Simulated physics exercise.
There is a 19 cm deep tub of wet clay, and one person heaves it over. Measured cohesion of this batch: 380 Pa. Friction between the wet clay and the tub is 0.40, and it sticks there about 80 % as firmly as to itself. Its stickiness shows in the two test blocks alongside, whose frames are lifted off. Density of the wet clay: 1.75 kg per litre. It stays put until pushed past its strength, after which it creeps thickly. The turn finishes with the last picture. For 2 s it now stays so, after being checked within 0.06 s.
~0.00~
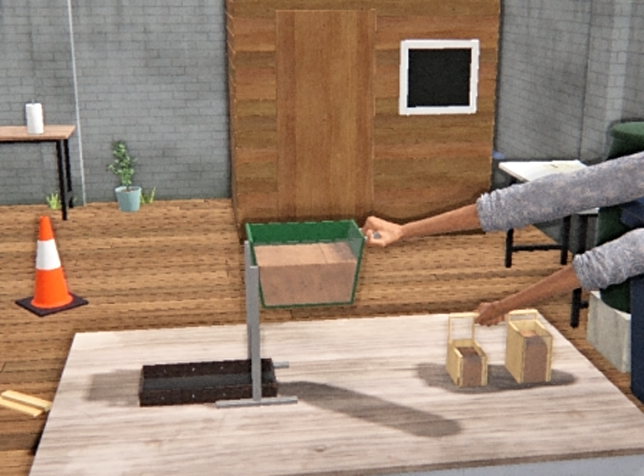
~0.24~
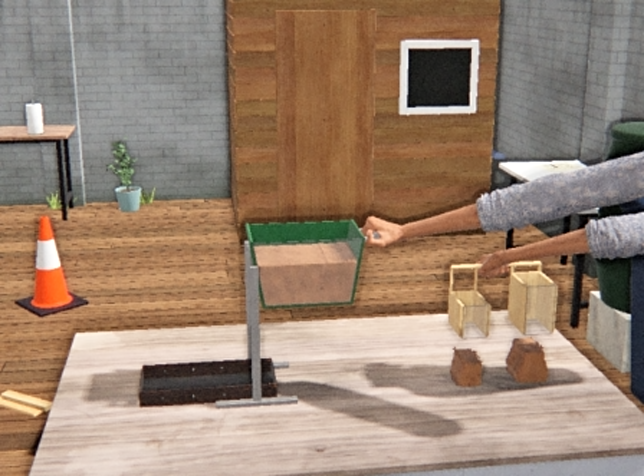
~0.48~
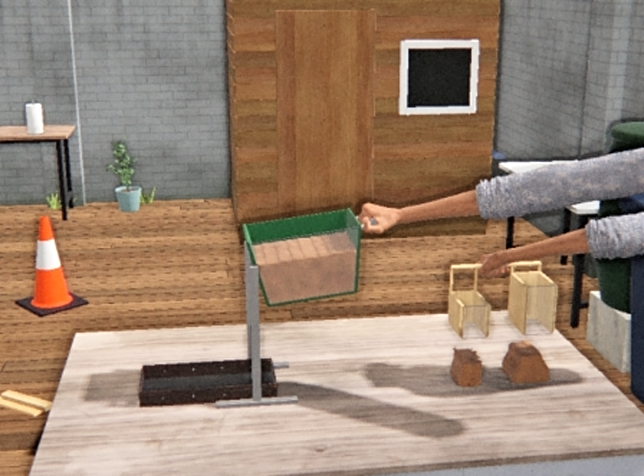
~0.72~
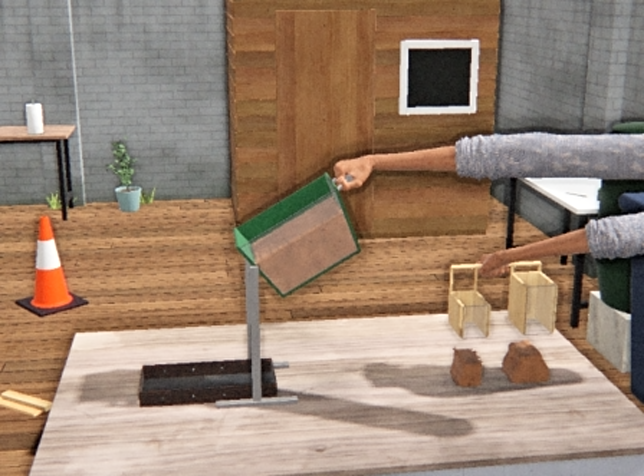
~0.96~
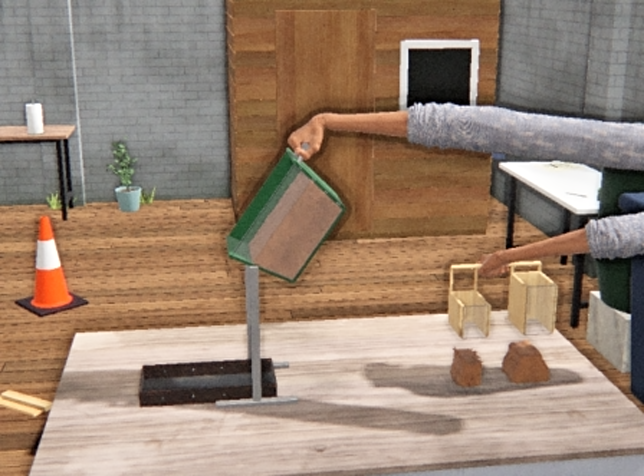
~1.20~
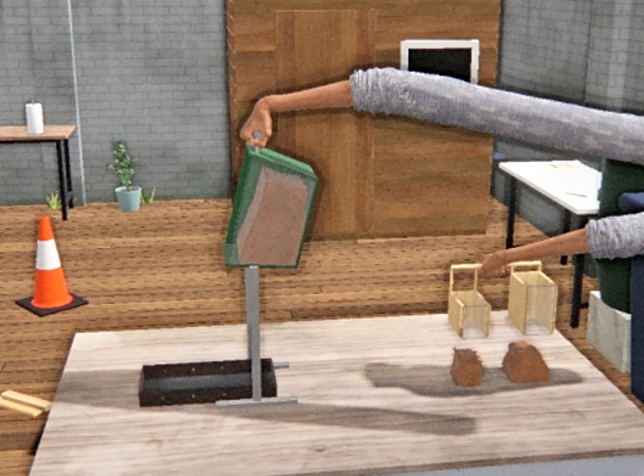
Hands lifting wooden moulds off two clay blocks, which slump slightly, then one hand tilting a green-rimmed tub of clay leftward.
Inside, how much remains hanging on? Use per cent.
Some 62 percent remains.
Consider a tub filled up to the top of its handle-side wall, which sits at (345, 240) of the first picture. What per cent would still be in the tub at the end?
About 75 per cent.
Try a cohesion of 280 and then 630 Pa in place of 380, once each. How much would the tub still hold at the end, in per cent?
About 55 % first, about 65 % second.
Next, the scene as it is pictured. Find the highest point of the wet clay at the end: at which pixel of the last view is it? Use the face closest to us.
On the near face, the top ends up close to (290, 224).
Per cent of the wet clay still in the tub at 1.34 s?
95 %, roughly.
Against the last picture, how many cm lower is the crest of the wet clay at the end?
13 cm or so.
After 1.34 s, the tub is at 76 degrees and holds 96 %.
After 1.51 s, the tub is at 76 degrees and holds 72 %.
After 1.68 s, the tub is at 76 degrees and holds 62 %.
After 1.85 s, the tub is at 76 degrees and holds 62 %.
After 3.20 s, the tub is at 76 degrees and holds 62 %.
